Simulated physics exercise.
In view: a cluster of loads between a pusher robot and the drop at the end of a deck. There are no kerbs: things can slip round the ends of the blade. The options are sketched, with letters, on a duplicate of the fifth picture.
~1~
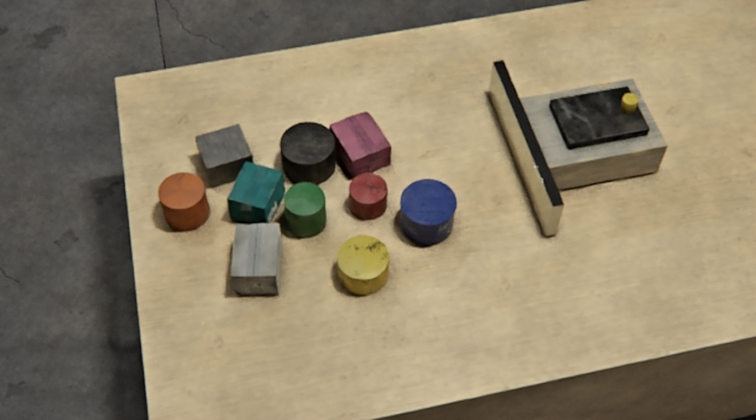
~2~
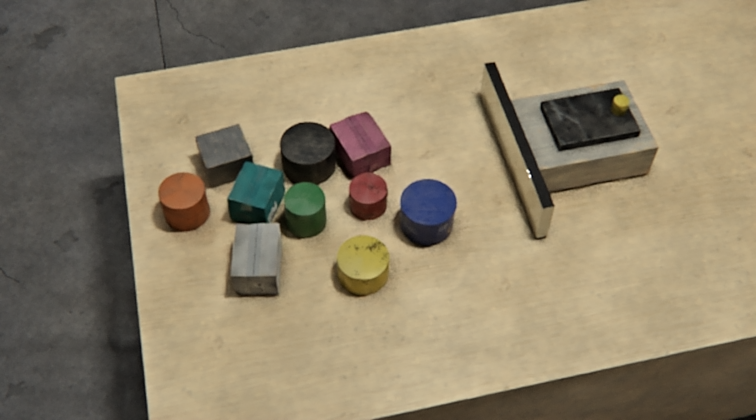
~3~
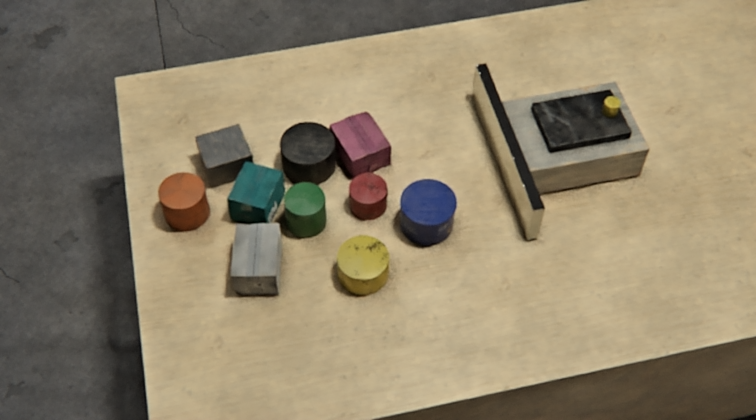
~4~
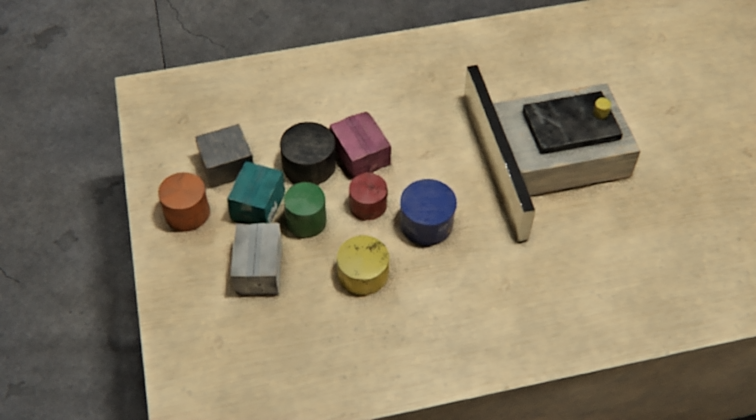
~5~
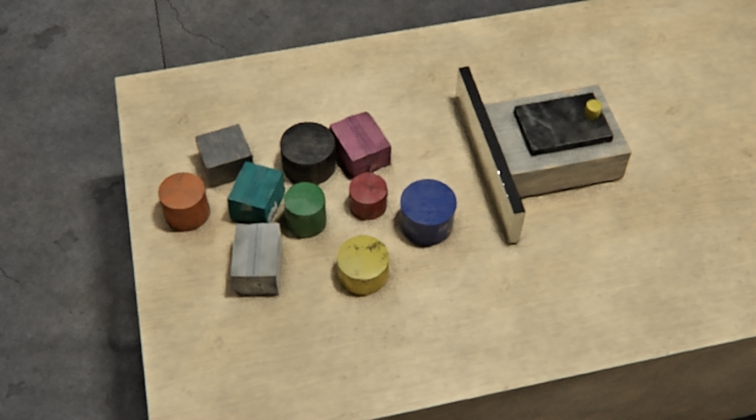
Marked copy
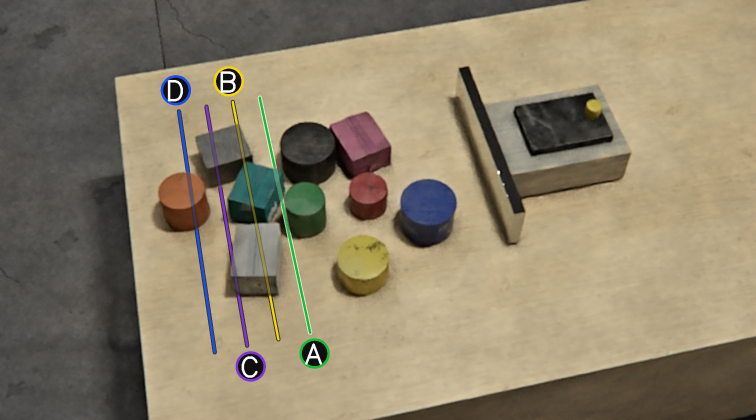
At first, a pusher robot with a wide upright blade sits on the right side of a pale deck, apart from a cluster of colourful canisters, boxes and other loads. The robot then slides slowly left, a short way, narrowing the gap to the blue canister, while the loads stay still.
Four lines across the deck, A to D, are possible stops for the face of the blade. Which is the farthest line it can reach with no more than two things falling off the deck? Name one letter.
It can go as far as C.
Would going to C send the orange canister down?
Yes.
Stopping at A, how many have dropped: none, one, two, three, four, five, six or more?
By then, none.
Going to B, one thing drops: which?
The orange canister goes over.
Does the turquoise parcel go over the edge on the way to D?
By then, yes.
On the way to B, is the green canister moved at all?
By then, yes.
On the marked copy, A at (283, 205); B at (254, 210); C at (225, 216); D at (195, 221).
Following C. Soon after the start, robot (465, 140); yellow canister (359, 270); pink box (356, 145).
Later, robot (370, 157); orange canister (147, 198); grey crate (174, 154).
In the end, robot (296, 171); orange canister over the edge; turquoise parcel over the edge; two fallen.
As for the rest, A is within the limit but short; B is within the limit but short; D drops three.
